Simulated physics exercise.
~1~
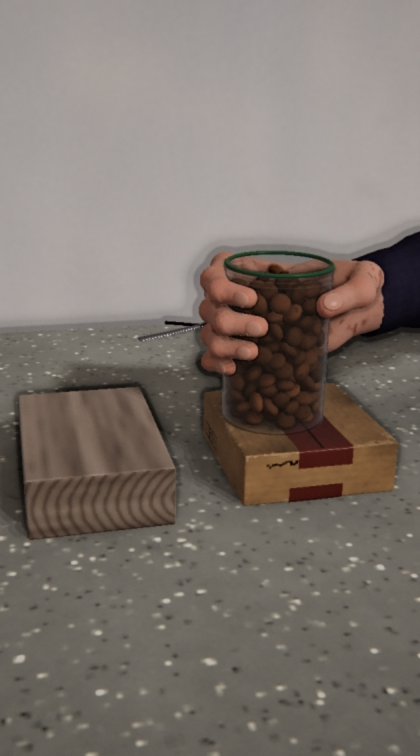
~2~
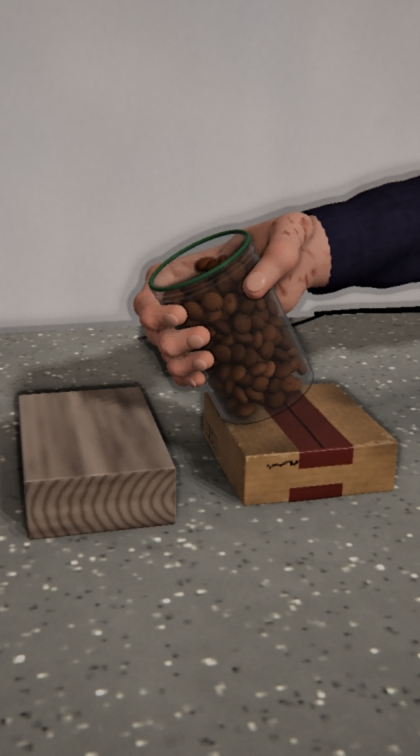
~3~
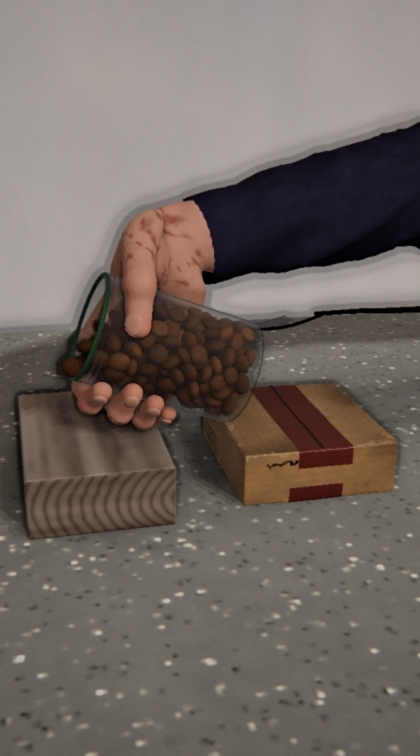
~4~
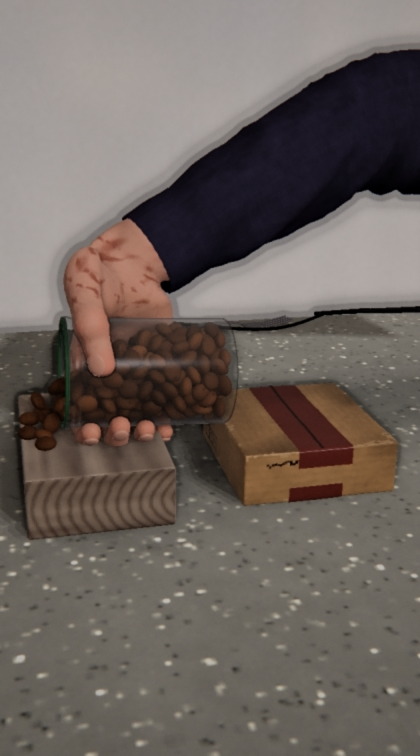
In the video, a hand lifts a clear, green-rimmed jar of brown kibble from a taped cardboard box, tips it leftward and lowers it on its side against a wooden block, where a few pieces spill out while most remain inside.
